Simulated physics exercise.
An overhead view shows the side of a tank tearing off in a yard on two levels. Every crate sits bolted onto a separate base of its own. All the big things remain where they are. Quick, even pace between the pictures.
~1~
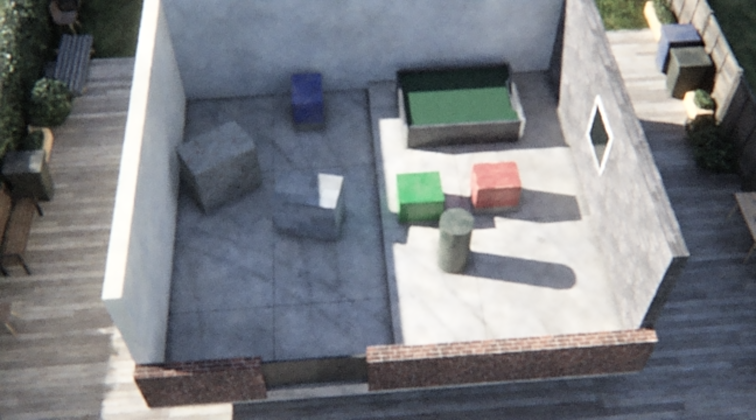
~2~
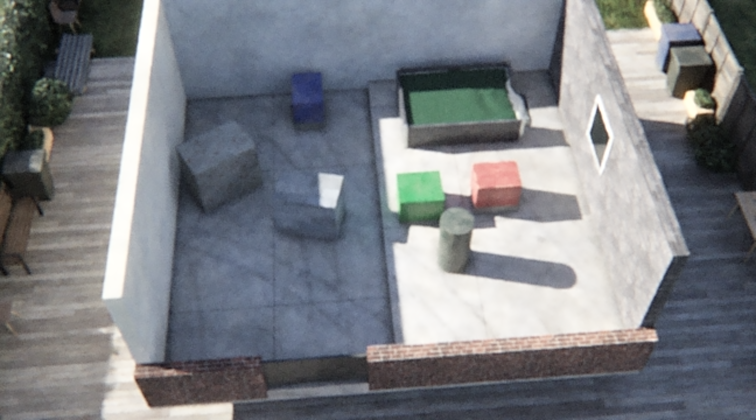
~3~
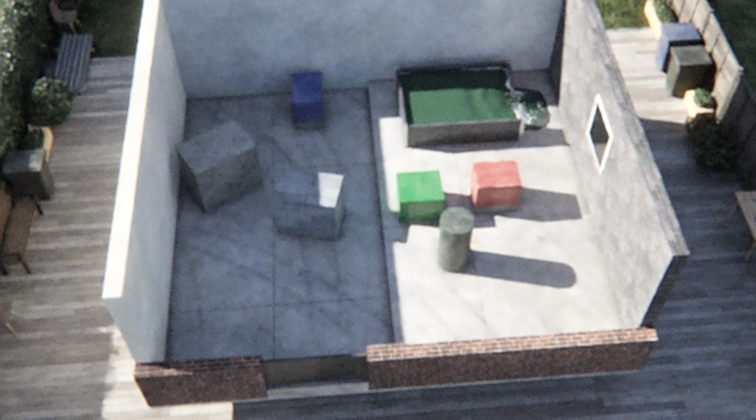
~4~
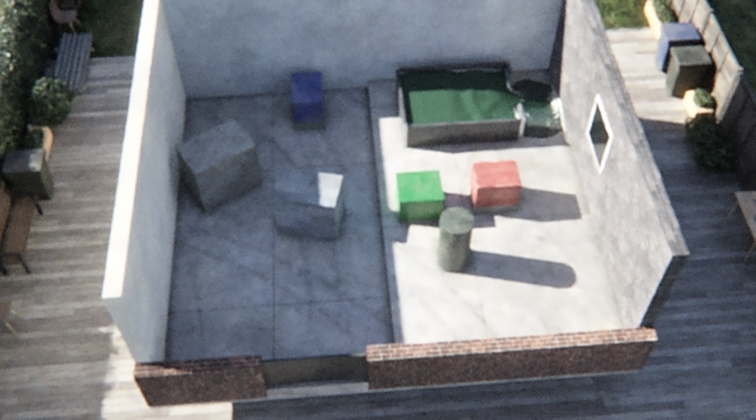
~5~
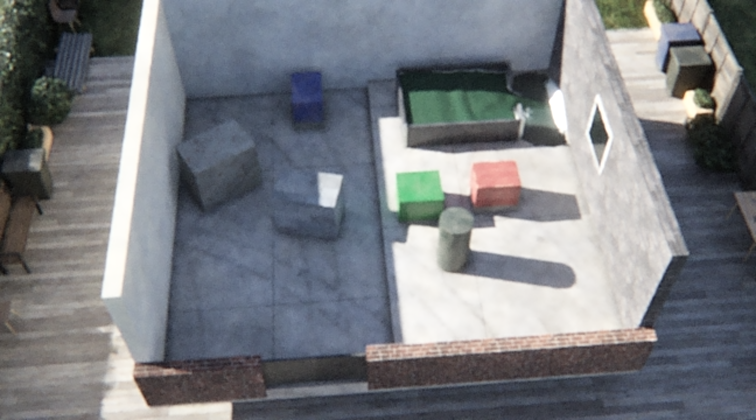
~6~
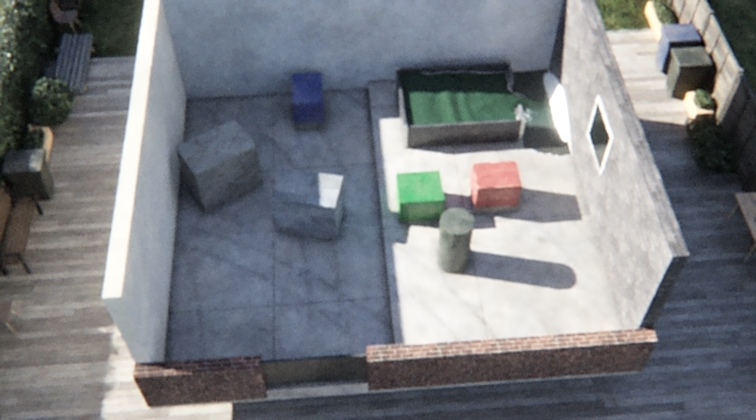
Water bursts from the right side of the green tank and spreads toward the right wall.
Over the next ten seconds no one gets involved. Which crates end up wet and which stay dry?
Green crate: Clear; blue crate: Clear; red crate: Clear.
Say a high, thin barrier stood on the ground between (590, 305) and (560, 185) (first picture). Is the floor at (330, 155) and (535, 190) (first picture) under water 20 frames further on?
Untouched, reached.
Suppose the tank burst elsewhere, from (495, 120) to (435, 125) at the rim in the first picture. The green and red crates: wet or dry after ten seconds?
Result - green crate gets flooded, red crate gets flooded.
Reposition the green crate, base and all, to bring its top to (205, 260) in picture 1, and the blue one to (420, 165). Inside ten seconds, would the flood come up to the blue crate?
As I see it, the blue is left untouched within the ten seconds.
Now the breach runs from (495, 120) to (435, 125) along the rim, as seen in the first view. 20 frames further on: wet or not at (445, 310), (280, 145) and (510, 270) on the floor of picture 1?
Point one: Not reached. Point two: Reached. Point three: Reached.
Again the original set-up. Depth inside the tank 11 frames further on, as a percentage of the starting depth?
64 % or so.
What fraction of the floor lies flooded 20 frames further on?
Estimate: Near 30 %.
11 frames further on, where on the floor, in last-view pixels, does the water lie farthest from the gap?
The farthest wet spot is near (604, 269).
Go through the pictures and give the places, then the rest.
In the first picture, the tank at (458, 97) is whole and still.
In the second picture, water pours out at (512, 106) and has run to (525, 125).
In the third picture, water pours out at (512, 105) and has run to (546, 121).
In the fourth picture, water pours out at (511, 106) and has run to (563, 127).
In the fifth picture, water pours out at (511, 105) and has run to (566, 138).
In the sixth picture, water pours out at (512, 105) and has run to (570, 151).
A moment on, water covers 5 % of the floor; the green crate not reached, the blue crate not reached, the red crate not reached.
Next, water covers 15 % of the floor; the green crate not reached, the blue crate not reached, the red crate water round its plinth.
Then, water covers 30 % of the floor; the green crate water round its plinth, the blue crate water round its plinth, the red crate water round its plinth.
Later, water covers 50 % of the floor; the green crate water round its plinth, the blue crate water round its plinth, the red crate water round its plinth.
In the end, water covers 85 % of the floor; the green crate stayed above the water, the blue crate stayed above the water, the red crate stayed above the water.
